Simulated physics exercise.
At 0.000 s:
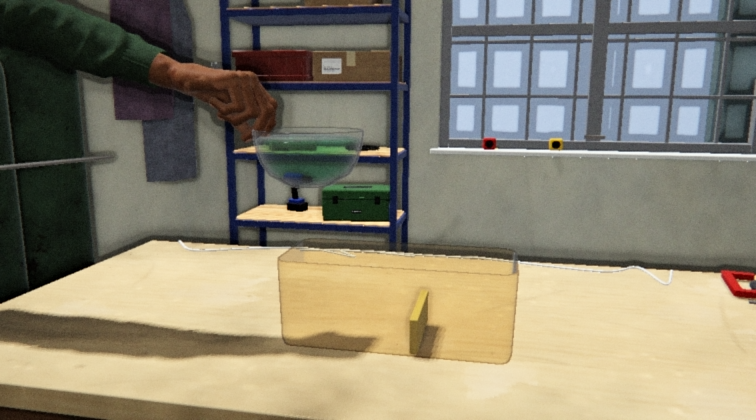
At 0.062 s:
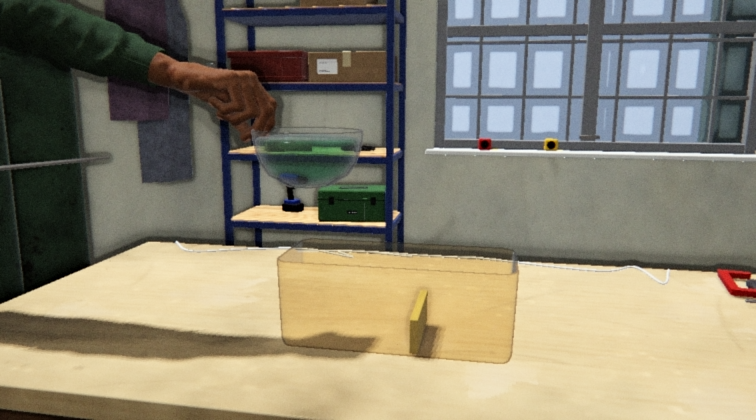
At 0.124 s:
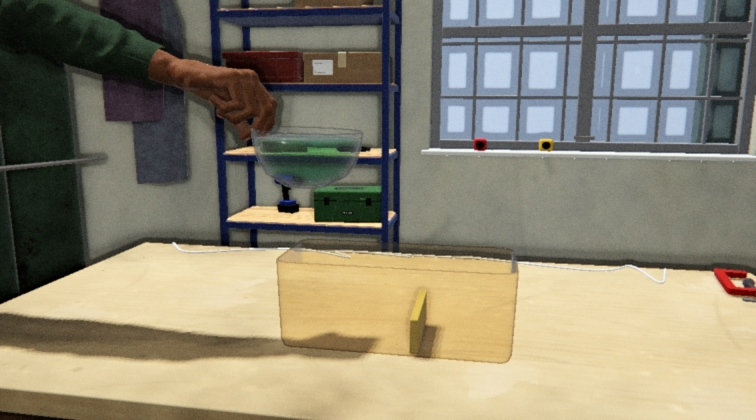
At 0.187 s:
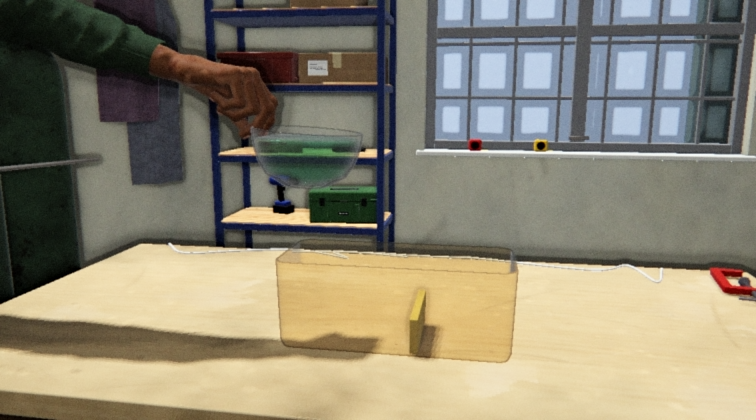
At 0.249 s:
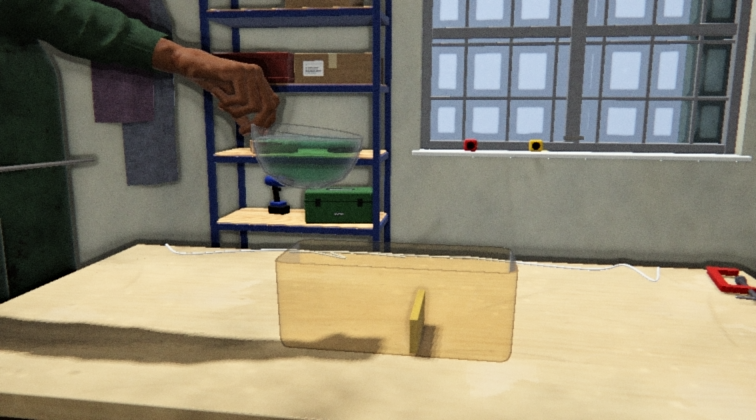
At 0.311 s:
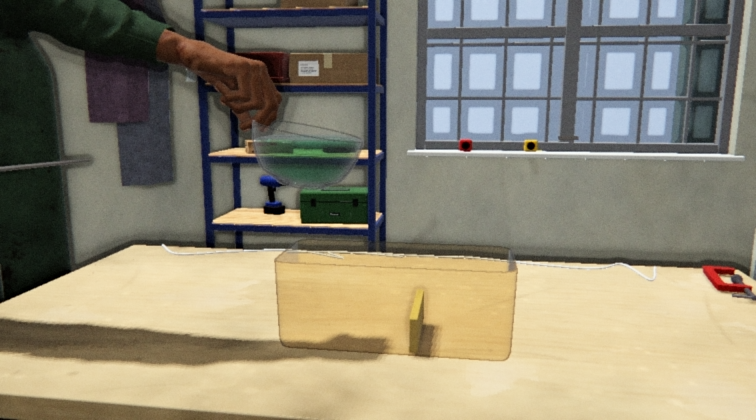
A hand in a dark green sleeve holds a clear round bowl of greenish water at upper left, above a pale wooden table in a workshop seen from the front. An empty transparent long basin with a small yellow upright wall inside sits below, before blue shelves and a barred window. The bowl slowly tilts slightly rightward while the camera shifts gently, sliding the background left.
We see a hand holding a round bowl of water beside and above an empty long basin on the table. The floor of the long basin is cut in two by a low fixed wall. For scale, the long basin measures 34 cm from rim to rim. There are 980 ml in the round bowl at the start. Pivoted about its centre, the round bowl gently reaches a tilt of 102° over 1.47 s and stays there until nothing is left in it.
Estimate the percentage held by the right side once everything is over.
I would say 40 per cent.
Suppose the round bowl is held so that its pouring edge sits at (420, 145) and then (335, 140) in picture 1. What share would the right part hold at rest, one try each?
About 90 %, then about 5 %.
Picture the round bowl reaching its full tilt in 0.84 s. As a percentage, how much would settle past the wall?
Then it comes to around 30 per cent.
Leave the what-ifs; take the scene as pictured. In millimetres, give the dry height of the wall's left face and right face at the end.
30 mm left, 30 mm right.
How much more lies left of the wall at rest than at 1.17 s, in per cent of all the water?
Difference: Approx. 12 %.
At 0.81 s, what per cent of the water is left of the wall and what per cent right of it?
Left side near 12, right side near 10.
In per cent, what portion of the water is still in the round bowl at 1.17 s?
About 5 per cent.
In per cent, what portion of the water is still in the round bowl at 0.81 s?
Still held: Roughly 50 % of the total.
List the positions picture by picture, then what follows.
In the first picture, it leans 0°; its right rim is at (362, 132); the water meets the walls at (261, 137) and (361, 139); the long basin's rim runs from (291, 250) to (517, 263); the wall's top is at (420, 305).
In the second picture, it leans 0°; its right rim is at (361, 133); the water meets the walls at (260, 137) and (360, 140).
In the third picture, it leans 2°; its right rim is at (361, 134); the water meets the walls at (260, 137) and (360, 141).
In the fourth picture, it leans 4°; its right rim is at (361, 136); the water meets the walls at (259, 137) and (360, 141).
In the fifth picture, it leans 7°; its right rim is at (362, 139); the water meets the walls at (259, 138) and (360, 141).
In the sixth picture, it leans 11°; its right rim is at (362, 143); the water meets the walls at (260, 138) and (361, 141).
Then, 0.81 s in, the tilt is 59° and 49 per cent is still to pour, 11 is left of the wall and 10 right of it.
Then, 1.17 s in, the tilt is 92° and 5 per cent is still to pour, 48 is left of the wall and 40 right of it.
Then, 1.55 s in, the tilt is 102° and 0 per cent is still to pour, 59 is left of the wall and 40 right of it.
Then, 1.97 s in, the tilt is 102° and 0 per cent is still to pour, 59 is left of the wall and 40 right of it.
Finally, 59 per cent lies left of the wall, 40 right of it and 1 outside.
